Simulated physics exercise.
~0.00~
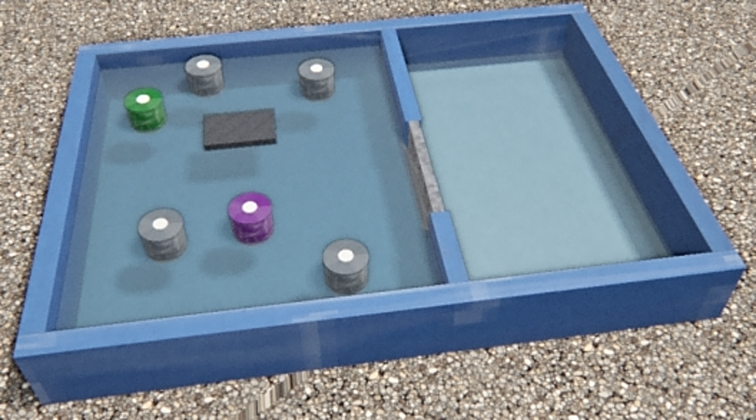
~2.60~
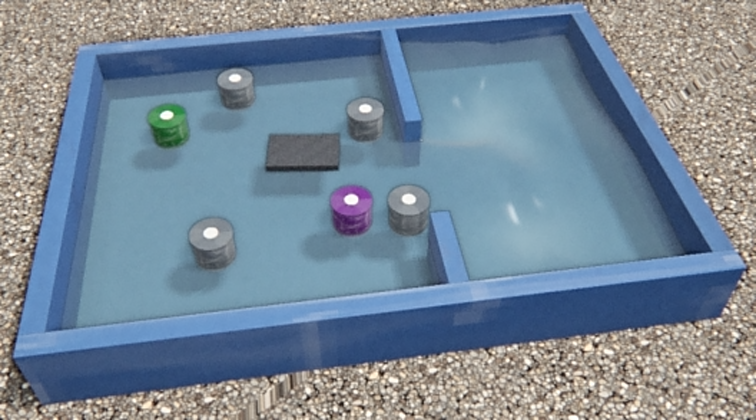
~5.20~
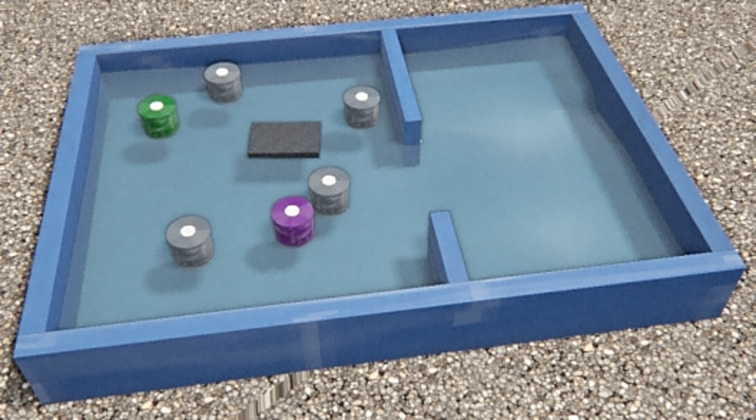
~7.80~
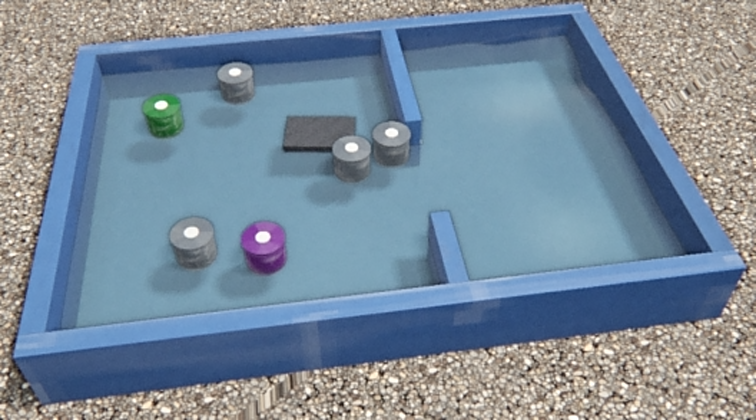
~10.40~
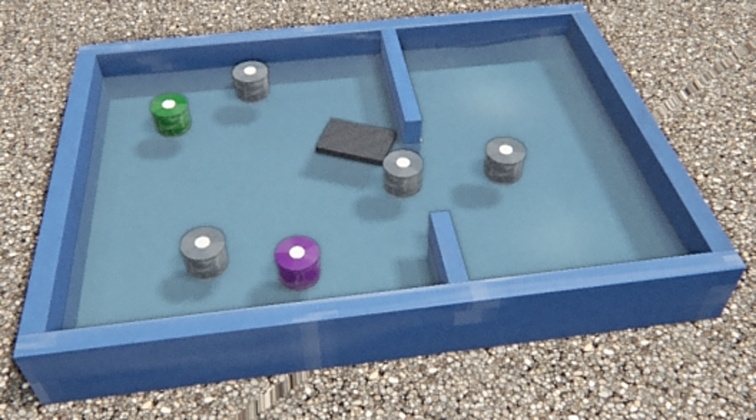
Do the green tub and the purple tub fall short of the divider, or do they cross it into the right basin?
Both fall short of the divider. The green tub and the purple tub are still floating in the left basin at the end.
Floating tubs and a dark slab drift right as the board in the divider's gap disappears and water enters the right basin, then some swing back left before one grey tub passes through; the green and purple tubs end afloat on the left.
